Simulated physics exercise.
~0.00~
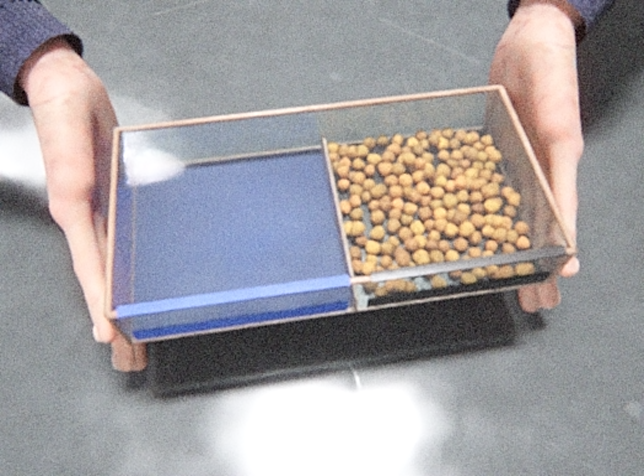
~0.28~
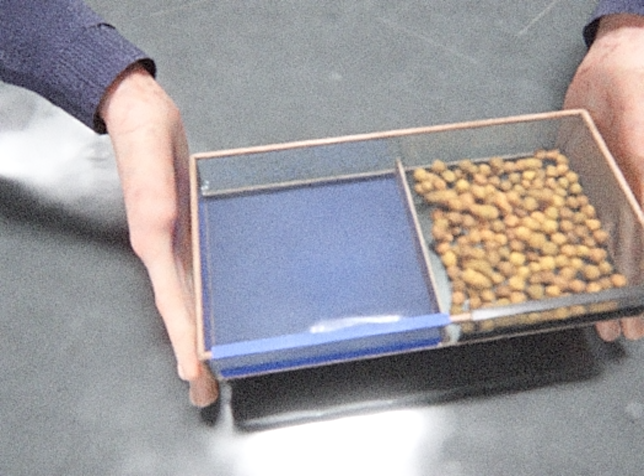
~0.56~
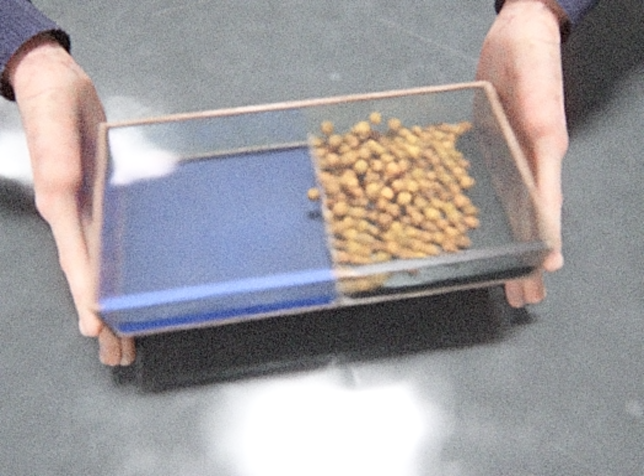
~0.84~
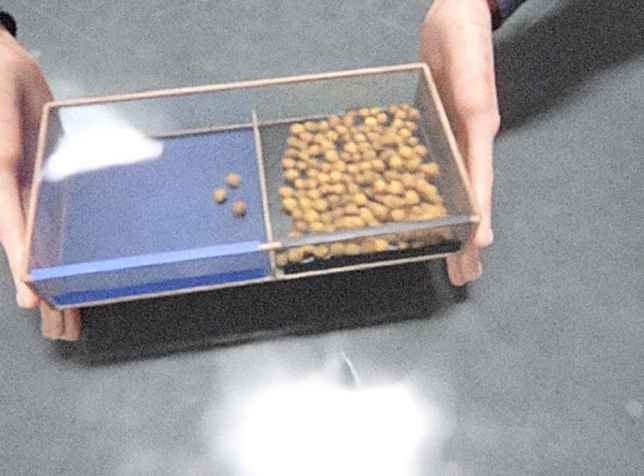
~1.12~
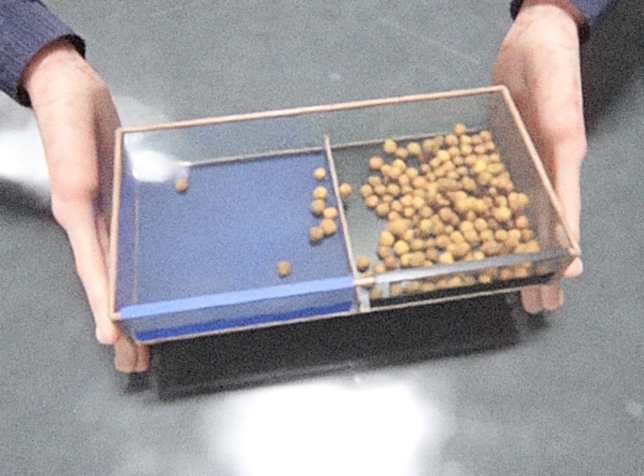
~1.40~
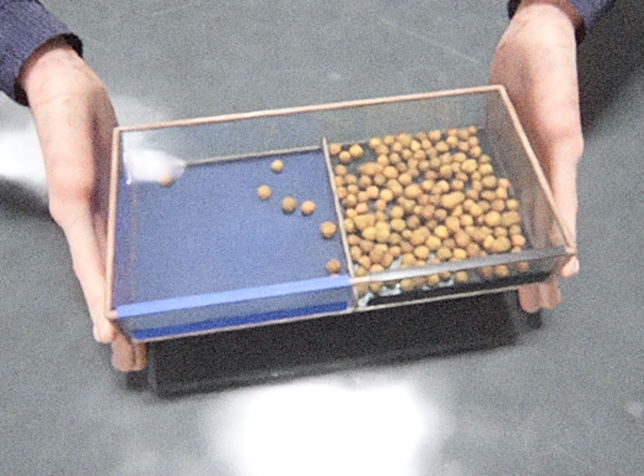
On a grey tabletop, two hands shook a clear-lidded box of roasted chickpeas right, then left, then back again, and a few hopped the divider from the black side into the blue, where they stayed while most remained in the black.
